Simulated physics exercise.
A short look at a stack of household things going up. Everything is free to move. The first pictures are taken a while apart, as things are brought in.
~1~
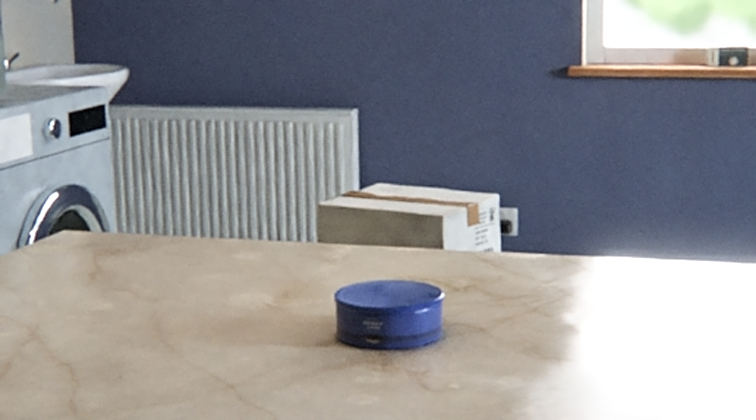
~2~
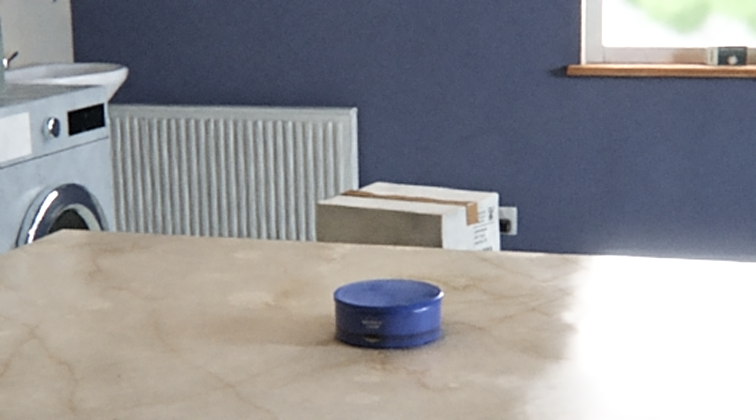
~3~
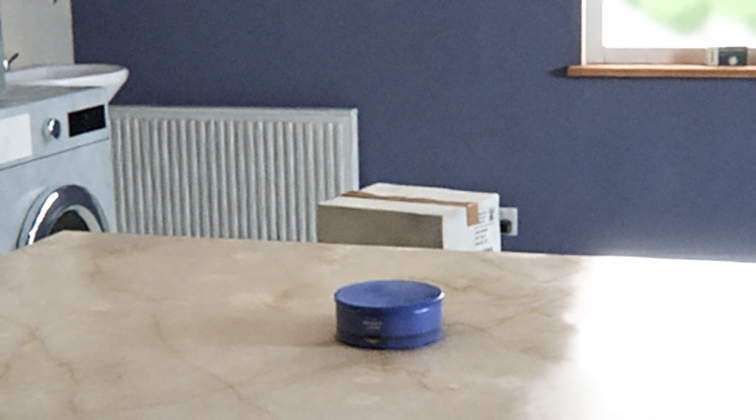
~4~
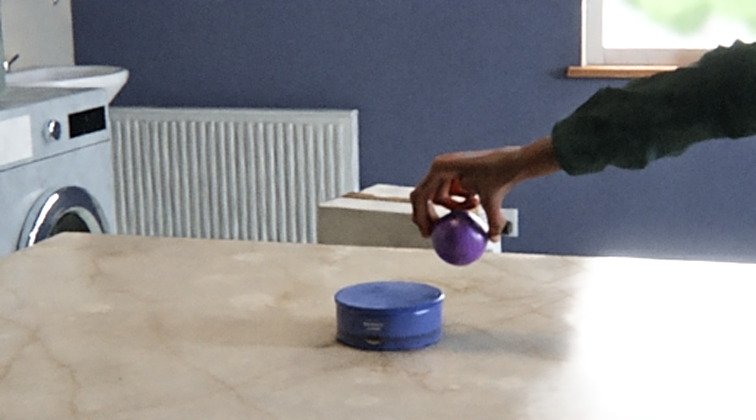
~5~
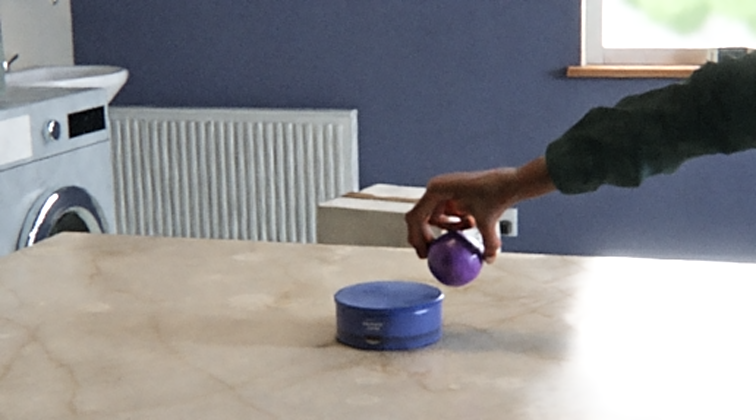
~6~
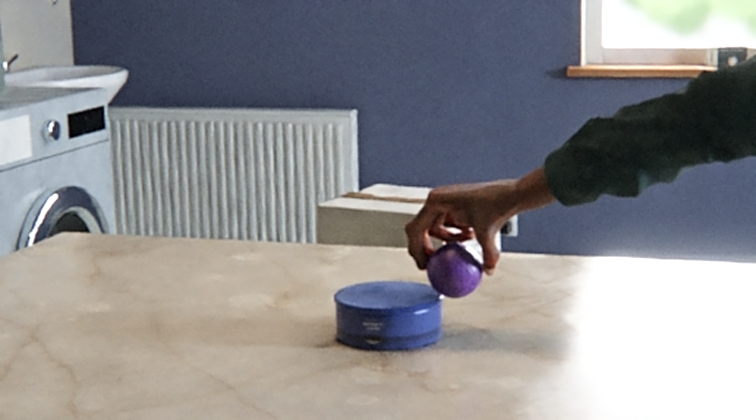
In the video, a blue tub sits still on a marble-patterned surface, then a hand reaches in from the right holding a purple onion and lowers it to the tub's top right edge, keeping its fingers on it.
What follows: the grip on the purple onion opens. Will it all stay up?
Here the pile gives way.
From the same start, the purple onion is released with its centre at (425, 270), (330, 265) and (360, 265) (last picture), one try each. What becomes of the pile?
First try: It keeps its balance; second try: It comes apart; third try: It stays up.
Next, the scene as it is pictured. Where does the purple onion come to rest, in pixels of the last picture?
Around (483, 314).
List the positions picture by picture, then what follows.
In the first picture, the last thing is not in view yet; blue tub (389, 314).
In the second picture, the last thing is not in view yet; blue tub (388, 313).
In the third picture, the last thing is not in view yet; blue tub (389, 314).
In the fourth picture, coming down; purple onion (459, 238); blue tub (389, 315).
In the fifth picture, coming down; purple onion (455, 259); blue tub (389, 315).
In the sixth picture, set down, still held; purple onion (455, 270); blue tub (389, 315).
Then, 0.36 s after the last picture, purple onion now fallen.
Then, 0.72 s after the last picture, nothing new.
At rest, fallen, purple onion; blue tub in place. Seen from the same camera at the end, purple onion near (482, 314). The pile loses its balance.
